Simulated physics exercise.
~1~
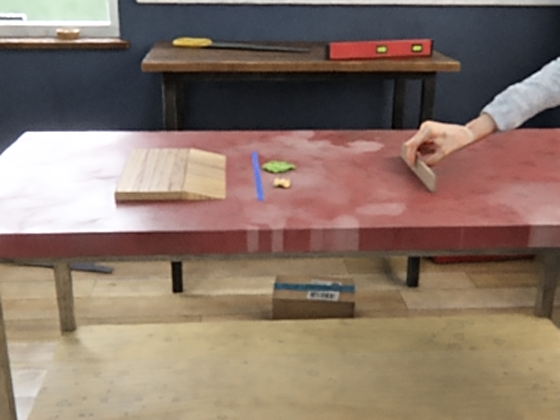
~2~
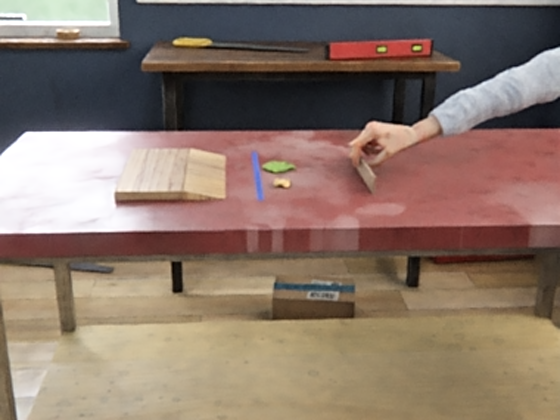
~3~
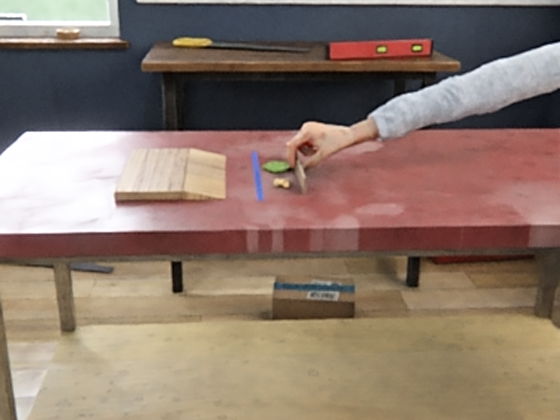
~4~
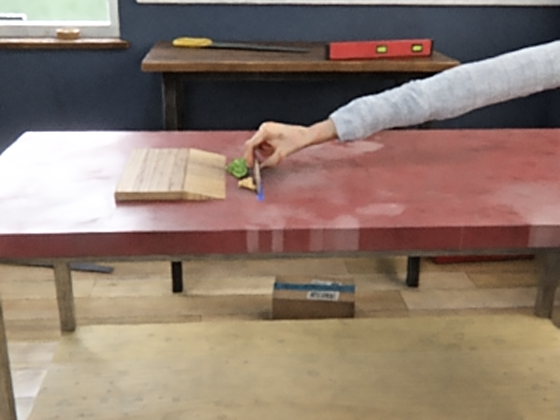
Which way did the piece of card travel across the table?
The piece of card moved to the left, held upright by the hand as it went.
